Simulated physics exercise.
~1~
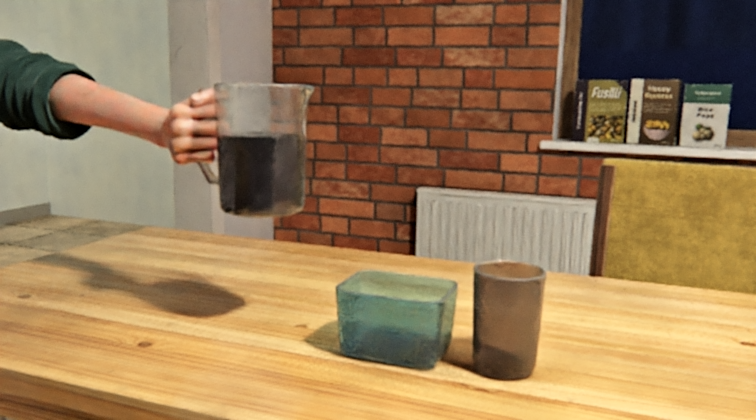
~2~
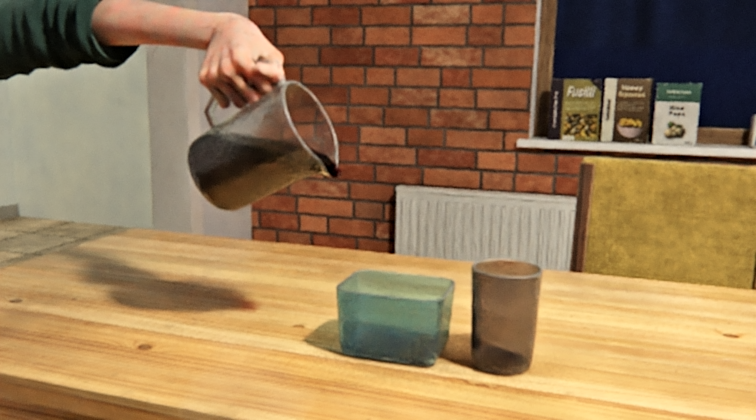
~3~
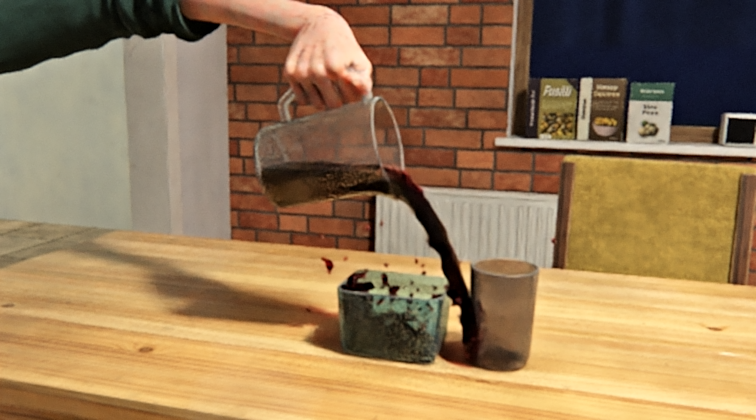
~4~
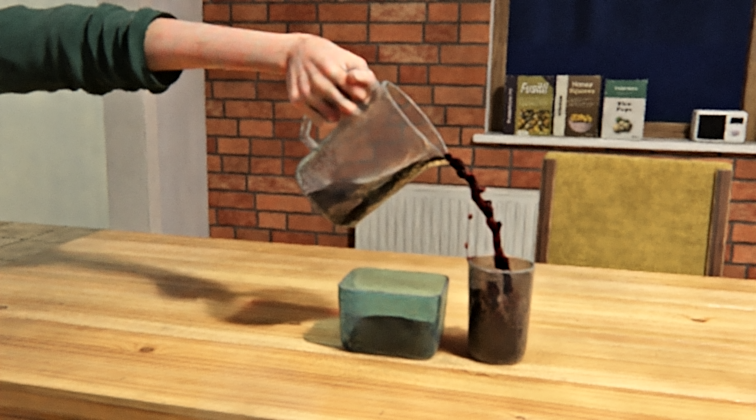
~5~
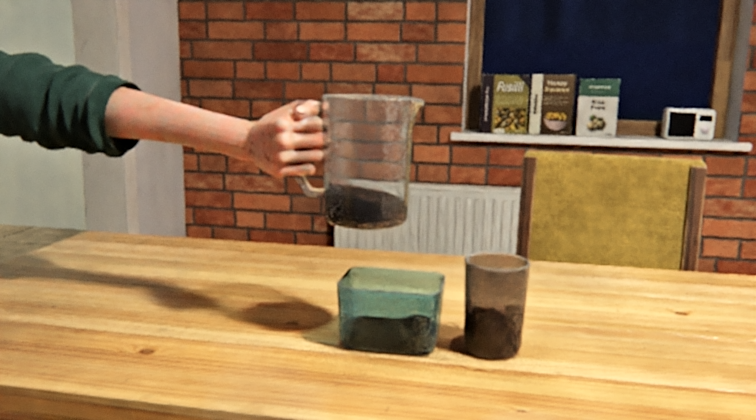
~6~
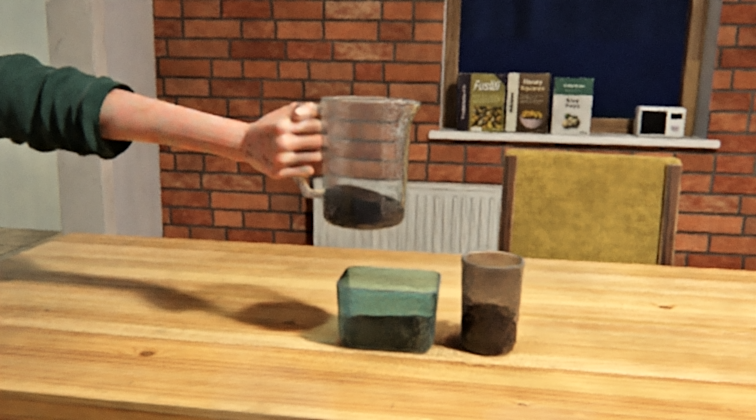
In a room with a red brick wall, a white radiator and a mustard chair, a wooden table is seen from slightly above as the view drifts gently sideways. A teal, box-shaped container stands left of a brownish drinking glass, both see-through. From the left, a green-sleeved arm holds a clear pitcher of dark wine. The hand tips the pitcher steeply and moves it right, pouring and splashing into the box, then the glass. It turns the pitcher upright again, leaving some wine in all three vessels, the pitcher still held above the table.
